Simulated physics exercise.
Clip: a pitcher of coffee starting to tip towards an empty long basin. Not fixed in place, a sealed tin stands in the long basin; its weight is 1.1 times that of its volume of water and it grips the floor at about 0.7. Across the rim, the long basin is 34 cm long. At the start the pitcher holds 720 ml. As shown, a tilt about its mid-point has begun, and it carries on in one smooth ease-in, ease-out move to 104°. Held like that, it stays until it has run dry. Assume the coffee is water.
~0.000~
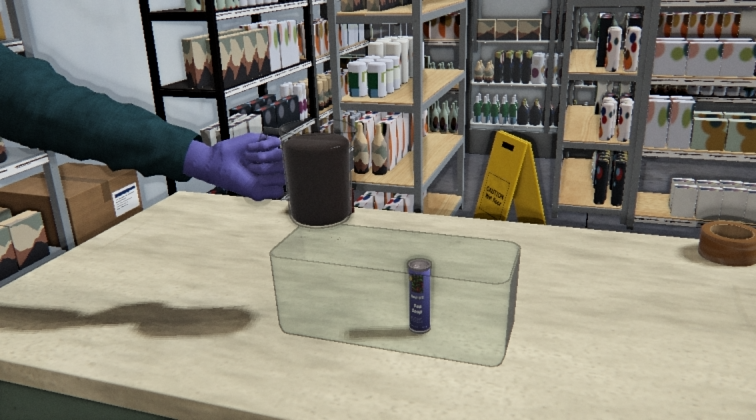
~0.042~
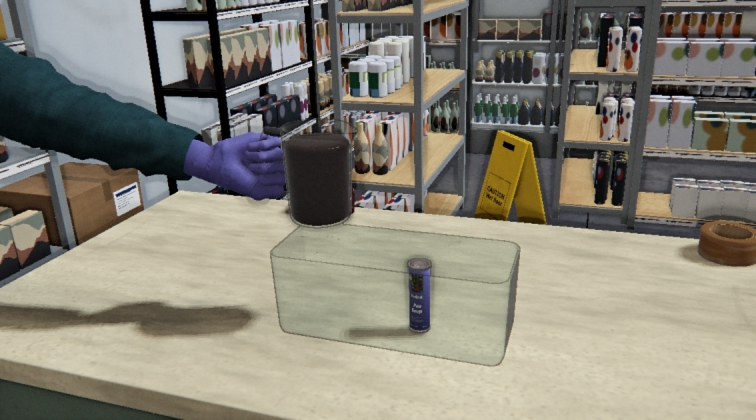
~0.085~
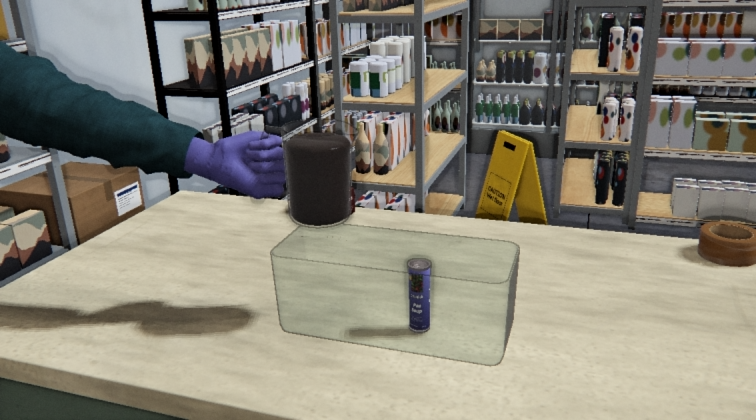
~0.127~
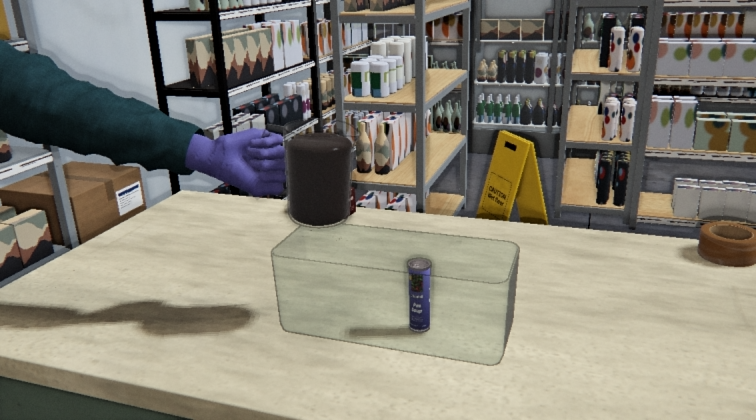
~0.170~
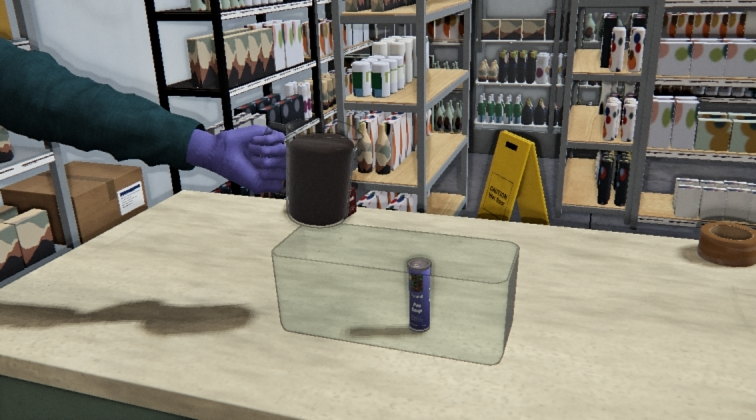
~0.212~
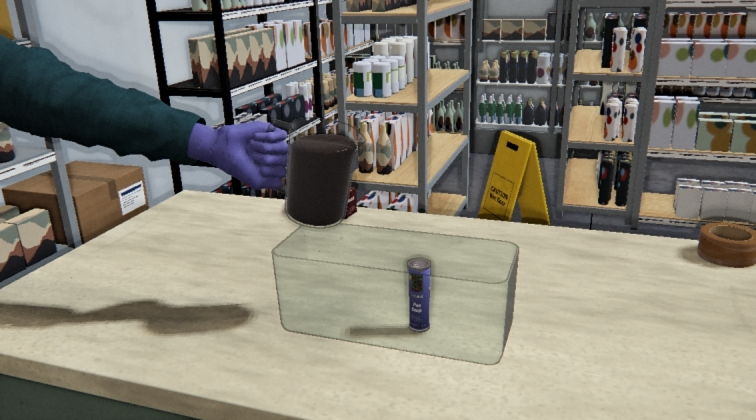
Shop counter with a dark pitcher tilting slightly right above a clear basin, a purple-gloved hand staying beside it.
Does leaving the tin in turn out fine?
No.
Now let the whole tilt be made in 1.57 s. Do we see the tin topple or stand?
So the tin will tip over.
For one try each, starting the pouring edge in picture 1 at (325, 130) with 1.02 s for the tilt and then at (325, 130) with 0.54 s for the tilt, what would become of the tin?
Try 1: Still standing; try 2: Still standing.
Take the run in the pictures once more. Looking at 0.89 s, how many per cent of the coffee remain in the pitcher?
Share remaining: Approx. 38 %.
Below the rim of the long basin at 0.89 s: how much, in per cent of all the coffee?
About 48 per cent.
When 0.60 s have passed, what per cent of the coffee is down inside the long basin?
Around 3%.
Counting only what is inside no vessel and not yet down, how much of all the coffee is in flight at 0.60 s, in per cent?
I'd say close to 12 per cent.
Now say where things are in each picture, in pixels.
Tilt 0°; pouring edge (357, 130); surface from (289, 139) to (350, 142); the long basin's rim runs from (287, 238) to (515, 264); the tin's top is at (420, 268), in the first picture.
Tilt 0°; pouring edge (357, 131); surface from (289, 138) to (350, 142), in the second picture.
Tilt 2°; pouring edge (358, 132); surface from (290, 138) to (350, 143), in the third picture.
Tilt 4°; pouring edge (360, 134); surface from (292, 138) to (352, 144), in the fourth picture.
Tilt 7°; pouring edge (363, 137); surface from (294, 139) to (354, 145), in the fifth picture.
Tilt 11°; pouring edge (365, 141); surface from (295, 140) to (357, 146), in the sixth picture.
Then, 0.60 s in, the tilt is 67° and 85 per cent is still to pour; the tin stands where it began.
Then, 0.89 s in, the tilt is 100° and 38 per cent is still to pour; the tin stands where it began.
Then, 1.19 s in, the tilt is 104° and 5 per cent is still to pour; the tin lies on its side.
Then, 1.52 s in, the tilt is 104° and 0 per cent is still to pour; the tin lies on its side.
Finally, the tin lies on its side.
